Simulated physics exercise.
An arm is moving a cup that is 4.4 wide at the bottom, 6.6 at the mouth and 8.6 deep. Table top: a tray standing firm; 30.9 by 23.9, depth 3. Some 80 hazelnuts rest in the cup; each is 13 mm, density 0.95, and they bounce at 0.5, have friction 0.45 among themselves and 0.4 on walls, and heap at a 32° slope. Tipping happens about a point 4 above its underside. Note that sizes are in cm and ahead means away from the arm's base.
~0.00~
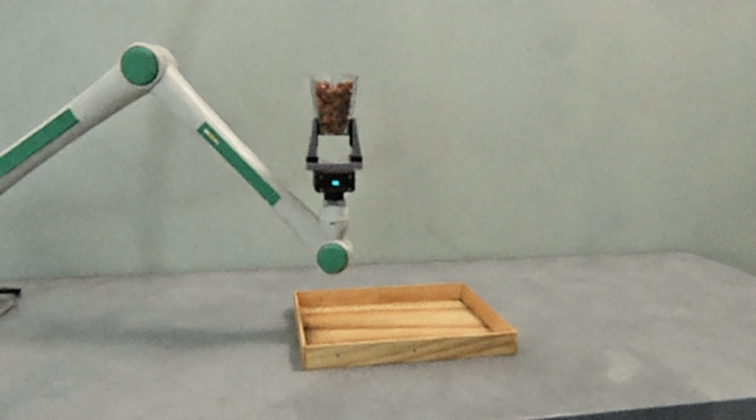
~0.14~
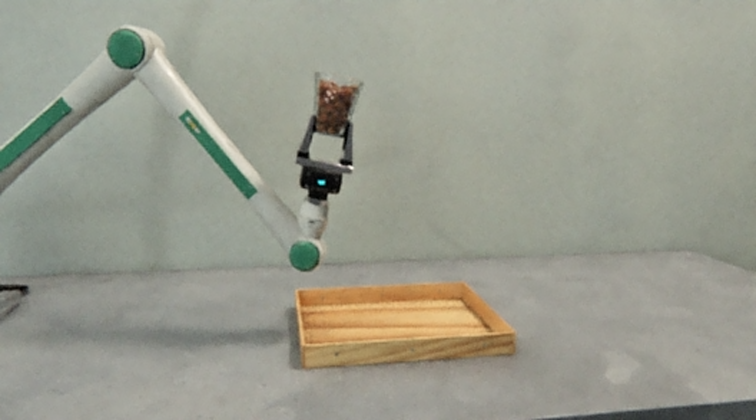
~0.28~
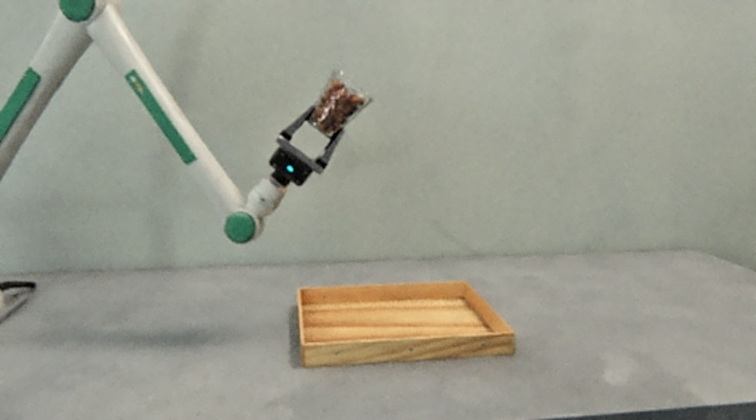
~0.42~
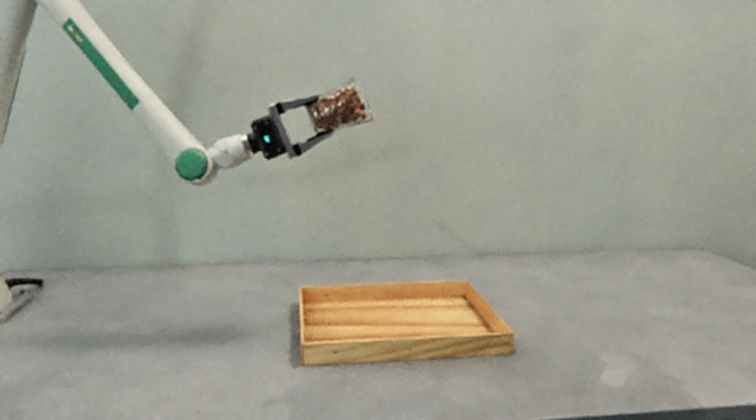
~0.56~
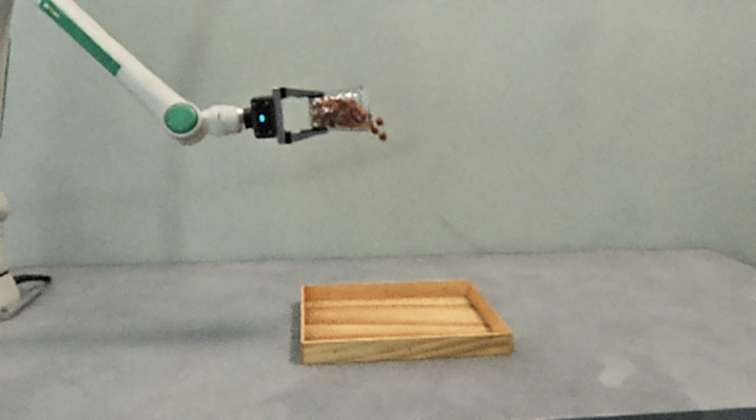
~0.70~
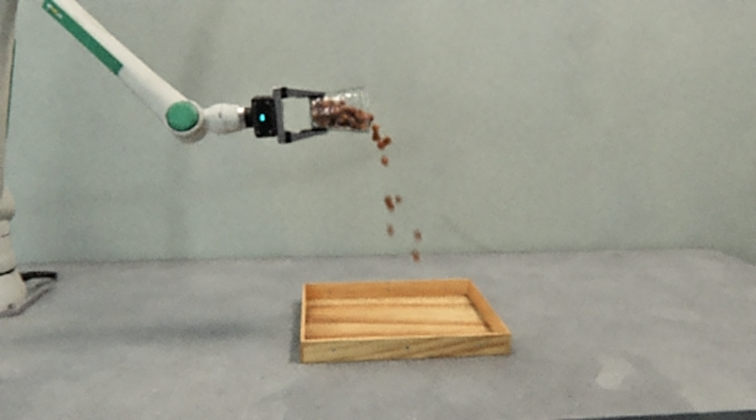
A white and green robot arm tilted a clear cup of hazelnuts over to the right until it lay nearly sideways, and nuts spilled from its mouth through the air above a wooden tray.
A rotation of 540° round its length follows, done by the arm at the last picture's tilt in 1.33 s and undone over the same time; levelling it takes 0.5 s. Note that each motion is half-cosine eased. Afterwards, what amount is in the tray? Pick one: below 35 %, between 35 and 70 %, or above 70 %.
It is above 70 %.
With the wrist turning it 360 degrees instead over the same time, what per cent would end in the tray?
Then about 85 per cent.
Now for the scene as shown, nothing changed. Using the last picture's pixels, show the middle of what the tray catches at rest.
Near (418, 320).
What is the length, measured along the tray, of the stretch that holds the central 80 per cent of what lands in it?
That stretch is roughly 20 cm long.
After 1.96 s, tipped 86°, highest piece 36 above the table; 53 in the tray, 19 in the cup, 1 on the table or floor, 4 in flight or on a rim.
After 3.23 s, tipped 86°, highest piece 34 above the table; 64 in the tray, 7 in the cup, 2 on the table or floor, 4 in flight or on a rim.
After 4.06 s, upright, highest piece 33 above the table; 70 in the tray, 5 in the cup, 2 on the table or floor.
After 4.76 s, upright, highest piece 33 above the table; 70 in the tray, 5 in the cup, 2 on the table or floor.
At rest, 70 in the tray, 5 in the cup, 2 on the table or floor. That is 91 % in the tray.
